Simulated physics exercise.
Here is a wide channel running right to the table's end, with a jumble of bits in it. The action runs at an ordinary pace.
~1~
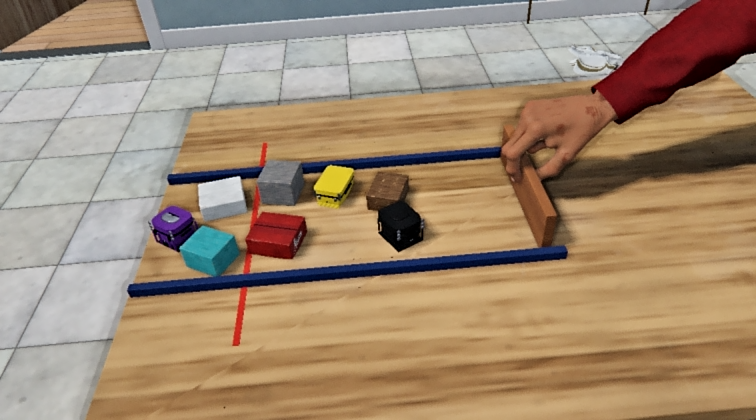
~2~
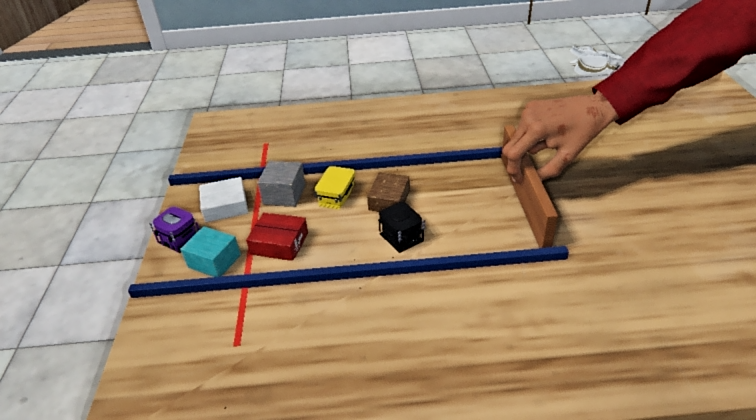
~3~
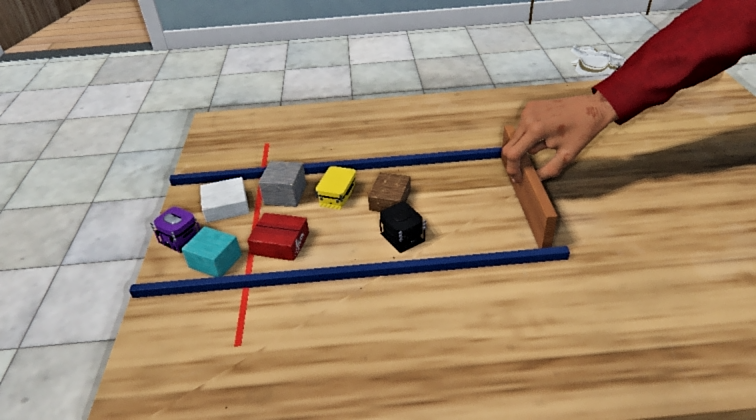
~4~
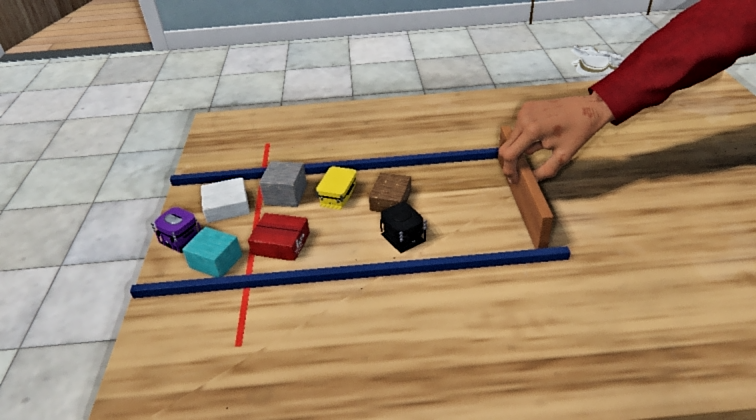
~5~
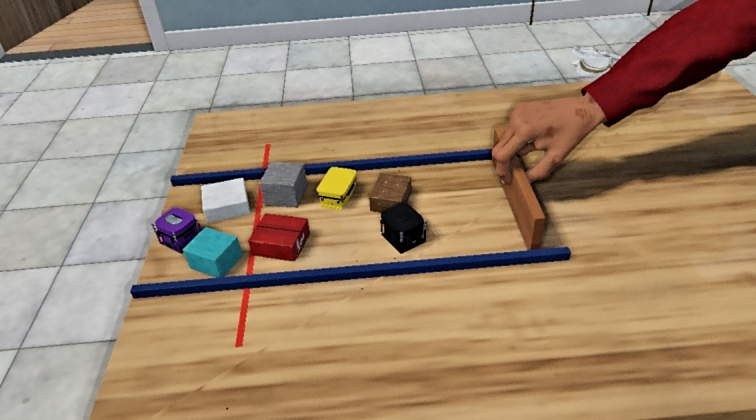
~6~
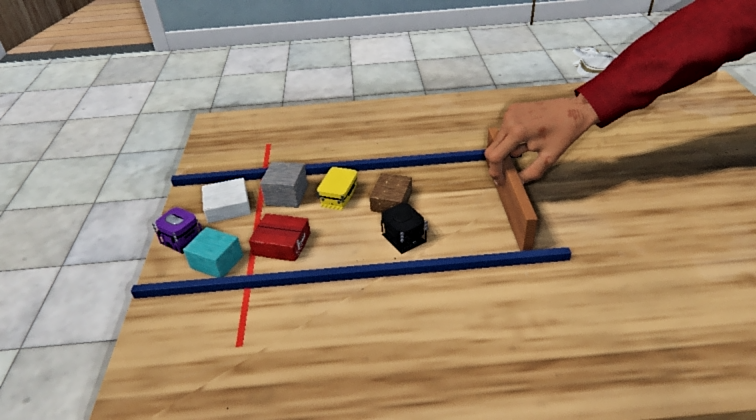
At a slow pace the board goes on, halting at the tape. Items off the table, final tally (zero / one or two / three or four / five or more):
Final tally: One or two.
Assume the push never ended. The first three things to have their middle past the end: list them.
Taking them earliest first, it's the white block, the turquoise block and the grey block.
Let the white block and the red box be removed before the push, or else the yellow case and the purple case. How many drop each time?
0 in the first case and 0 in the second.
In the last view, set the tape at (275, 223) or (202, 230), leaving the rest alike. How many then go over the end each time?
On the floor, 0 then 5.
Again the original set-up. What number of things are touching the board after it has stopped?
That comes to 2.
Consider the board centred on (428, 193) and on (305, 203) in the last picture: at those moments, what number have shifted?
Answer - first 0, then 7.
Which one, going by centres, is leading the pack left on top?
The foremost one is the turquoise block.
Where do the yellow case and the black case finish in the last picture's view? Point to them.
You'll see the yellow case at (212, 200), with the black case at (236, 237).
Soon after, none off yet; purple case at rest near (179, 230); white block at rest near (226, 200); turquoise block at rest near (214, 253).
After that, none off yet; purple case moving near (174, 230); white block displaced about its own width near (173, 203); turquoise block displaced about its own width near (181, 259).
In the end, the number that fall off is one or two; gone, white block.
